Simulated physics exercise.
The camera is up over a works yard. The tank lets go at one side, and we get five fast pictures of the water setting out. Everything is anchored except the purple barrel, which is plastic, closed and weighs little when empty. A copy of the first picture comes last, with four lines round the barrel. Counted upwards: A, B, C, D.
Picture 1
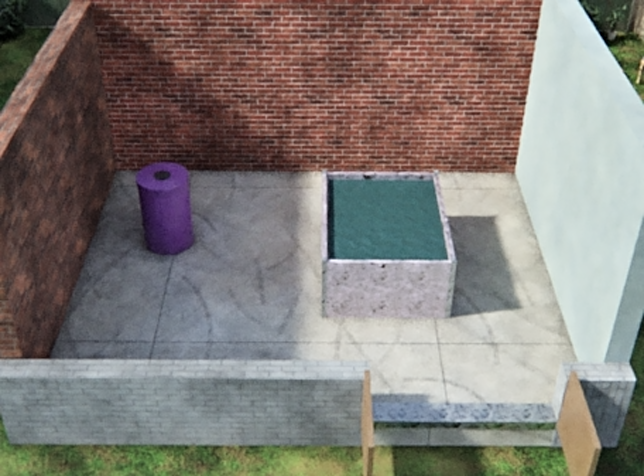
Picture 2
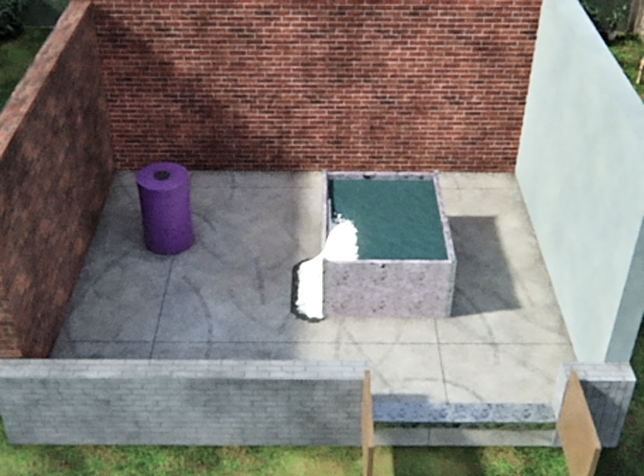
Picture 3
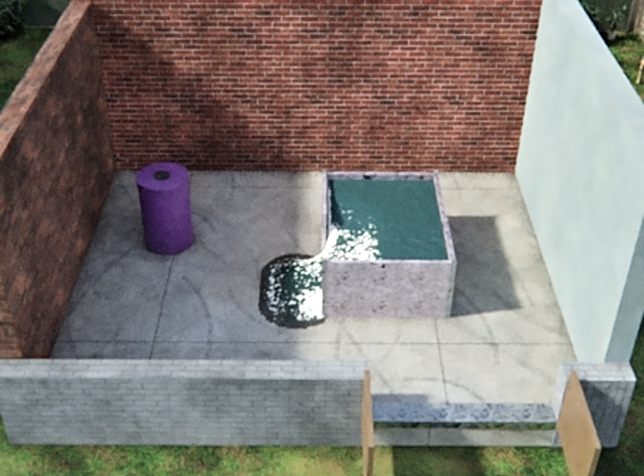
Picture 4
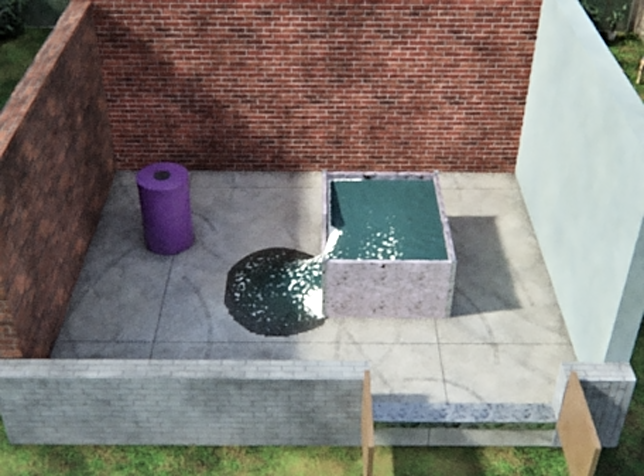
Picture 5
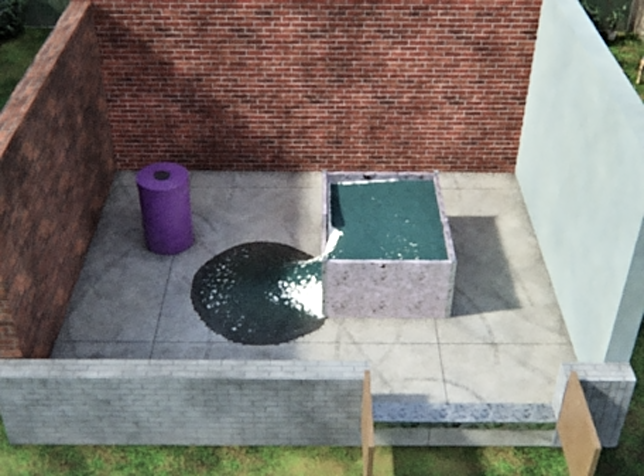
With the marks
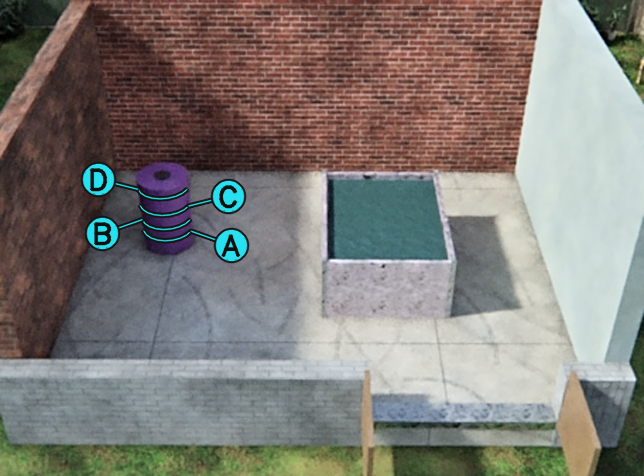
Water poured over the left side of a full stone tank in a walled yard, then spread across the paved ground in a widening dark pool towards the purple barrel, which stayed still.
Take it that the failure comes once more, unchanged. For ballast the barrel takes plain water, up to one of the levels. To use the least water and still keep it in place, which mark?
The answer is level A.
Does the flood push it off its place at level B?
No, not at all.
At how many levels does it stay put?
All four.
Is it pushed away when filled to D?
No.
In cyan, A at (165, 240); B at (163, 229); C at (161, 215); D at (159, 198); from the bottom up A, B, C, D.
For level A, it does not move.
For level B, it does not move.
For level C, it does not move.
For level D, it does not move.
